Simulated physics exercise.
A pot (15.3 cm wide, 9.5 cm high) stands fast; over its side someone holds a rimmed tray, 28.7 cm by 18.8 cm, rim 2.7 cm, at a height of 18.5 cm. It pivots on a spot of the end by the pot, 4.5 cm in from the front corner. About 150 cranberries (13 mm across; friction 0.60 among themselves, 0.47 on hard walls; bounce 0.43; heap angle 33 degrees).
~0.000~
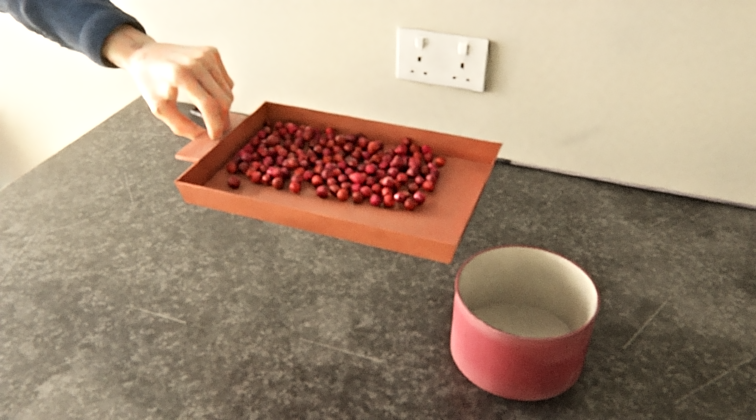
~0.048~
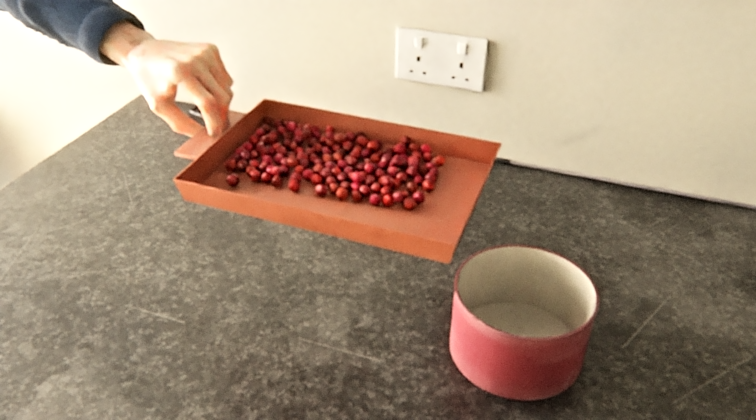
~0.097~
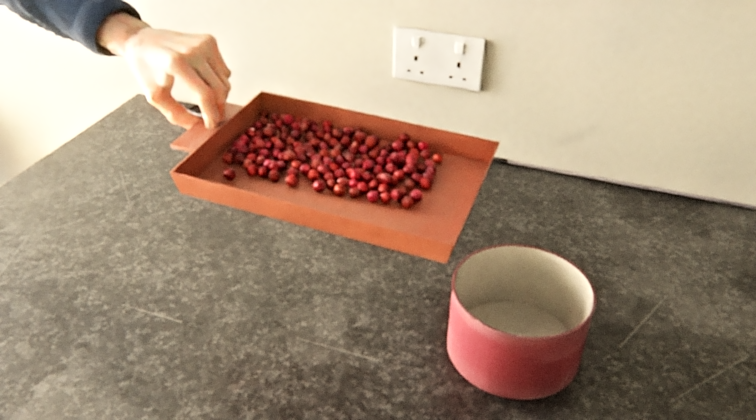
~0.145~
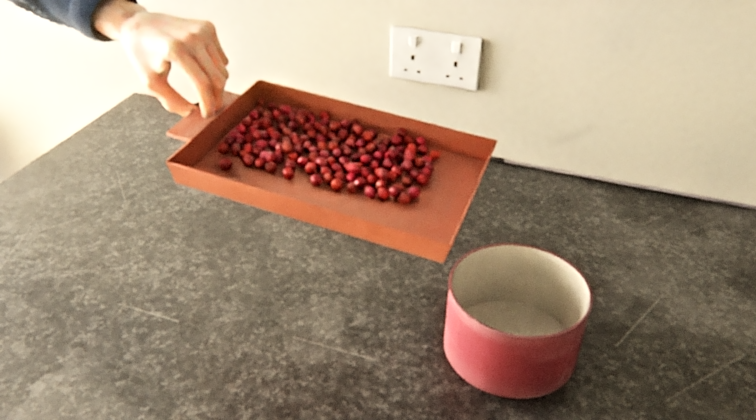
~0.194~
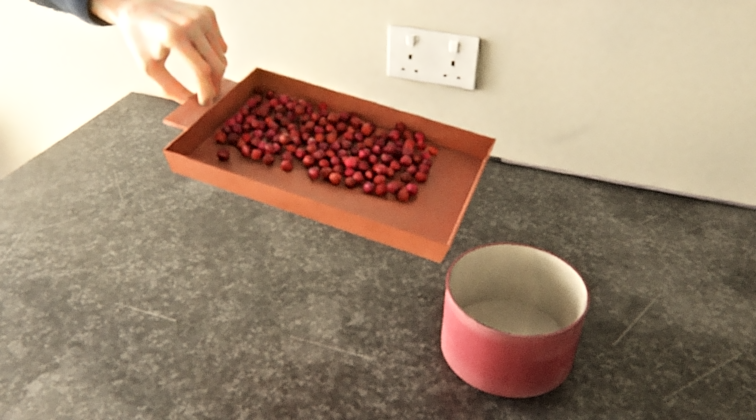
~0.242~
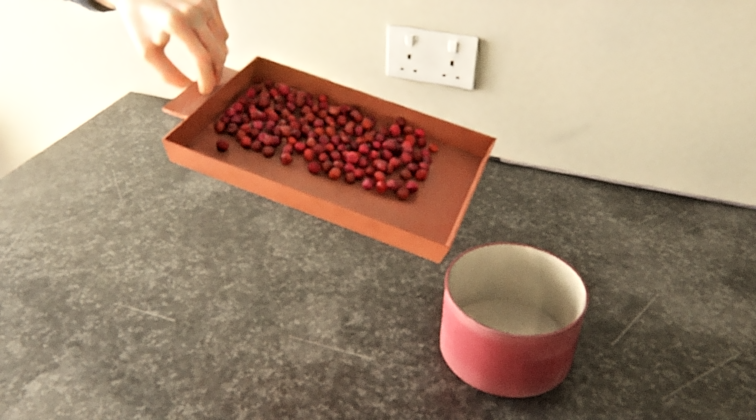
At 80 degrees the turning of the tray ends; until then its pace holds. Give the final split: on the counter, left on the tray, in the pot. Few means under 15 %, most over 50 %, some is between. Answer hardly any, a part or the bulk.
Counter: Hardly any, tray: The bulk, pot: Hardly any.
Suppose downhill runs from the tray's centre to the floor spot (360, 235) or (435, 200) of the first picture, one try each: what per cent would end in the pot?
About 0 and 5 per cent.
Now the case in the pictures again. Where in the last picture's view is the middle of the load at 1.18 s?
Around (455, 175).
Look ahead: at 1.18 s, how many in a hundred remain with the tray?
About 95 per cent.
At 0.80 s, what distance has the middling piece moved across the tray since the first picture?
Roughly 12 cm.
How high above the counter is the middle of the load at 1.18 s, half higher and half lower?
Some 24 cm.
After 0.80 s, tilt 43 degrees; the tray holds 100 %, the pot 0 %.
Then, at 1.18 s, tilt 65 degrees; the tray holds 95 %, the pot 0 %.
Then, at 1.64 s, tilt 80 degrees; the tray holds 95 %, the pot 0 %.
In the end, at 2.3 s, counter 5 %, tray 95 %, pot 0 %.
